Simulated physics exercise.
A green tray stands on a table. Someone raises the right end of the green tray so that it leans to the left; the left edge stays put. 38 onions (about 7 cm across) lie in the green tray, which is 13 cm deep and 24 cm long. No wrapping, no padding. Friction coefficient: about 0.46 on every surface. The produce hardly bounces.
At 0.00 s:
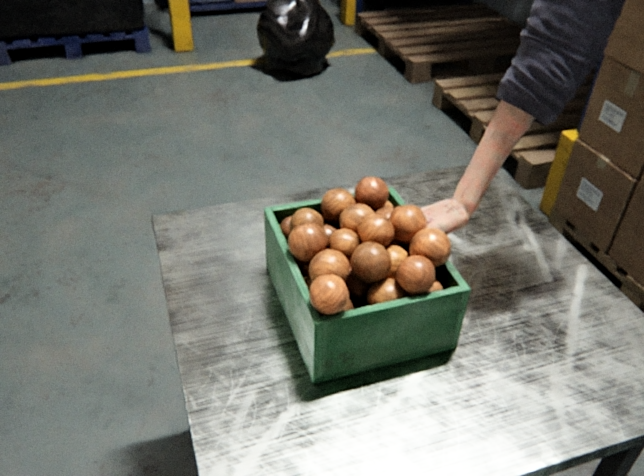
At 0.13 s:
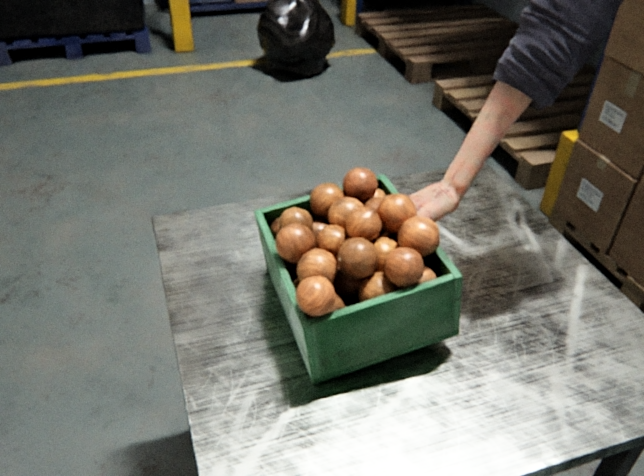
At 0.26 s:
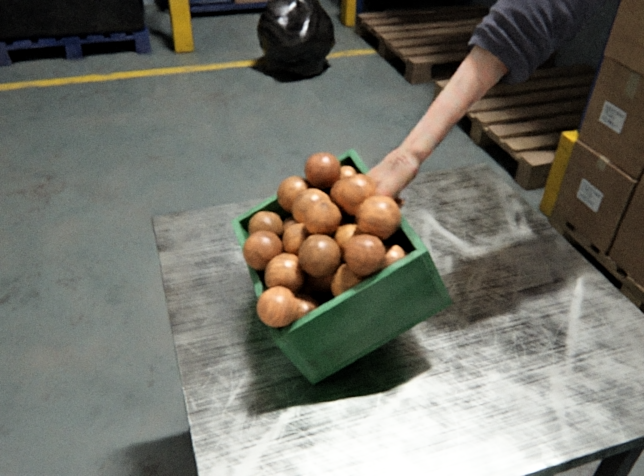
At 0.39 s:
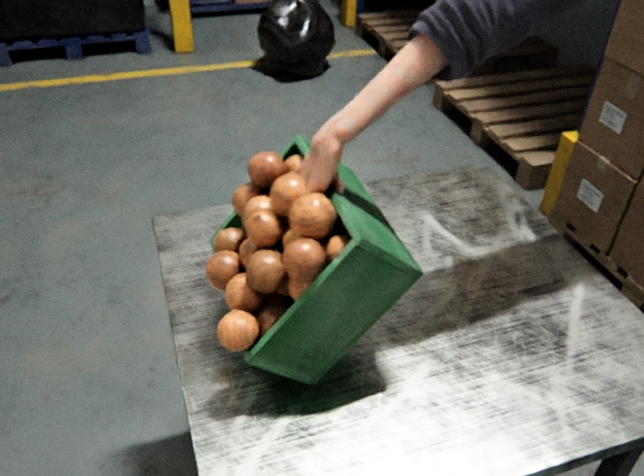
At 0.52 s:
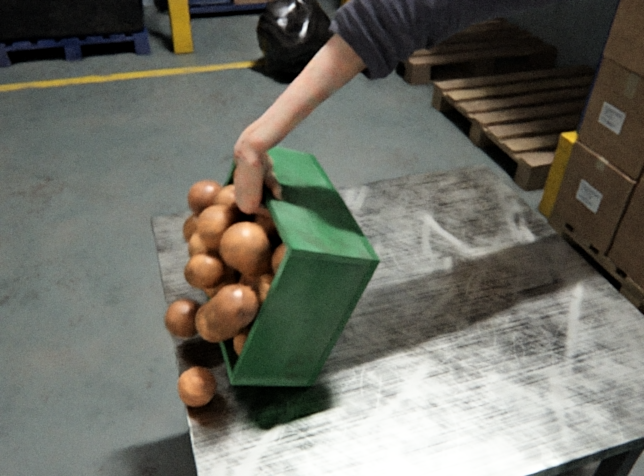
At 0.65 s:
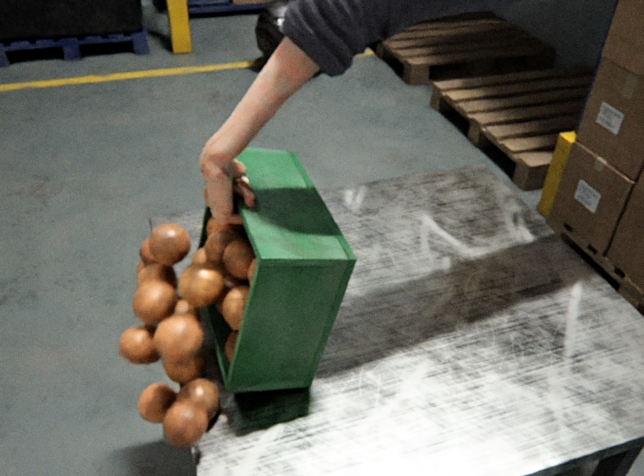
A hand tilts a green tray leftward on a table, and round brown onions tumble out.
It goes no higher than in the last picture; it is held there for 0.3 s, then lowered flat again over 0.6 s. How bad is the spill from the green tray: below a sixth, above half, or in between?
It sheds more than half of them.
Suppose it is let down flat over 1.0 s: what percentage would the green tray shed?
In that case green tray 60 per cent.
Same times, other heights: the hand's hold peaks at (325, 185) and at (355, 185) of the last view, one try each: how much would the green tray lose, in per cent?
Green tray 20 then 20 per cent.
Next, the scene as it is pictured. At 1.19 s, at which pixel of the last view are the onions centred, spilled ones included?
Near (141, 391).
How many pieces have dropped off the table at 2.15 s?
Roughly 20.
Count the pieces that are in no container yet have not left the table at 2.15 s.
Roughly 1.
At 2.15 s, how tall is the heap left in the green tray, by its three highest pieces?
Some 12 cm.
After 0.89 s, tilt 76°; the green tray is down by 21 of 38.
After 1.19 s, tilt 49°; the green tray is down by 22 of 38.
After 1.61 s, tilt 0°; the green tray is down by 23 of 38.
Final count (at 2.15 s), the green tray is down by 23 of 38. Asked share, 23 of 38, 61 per cent.
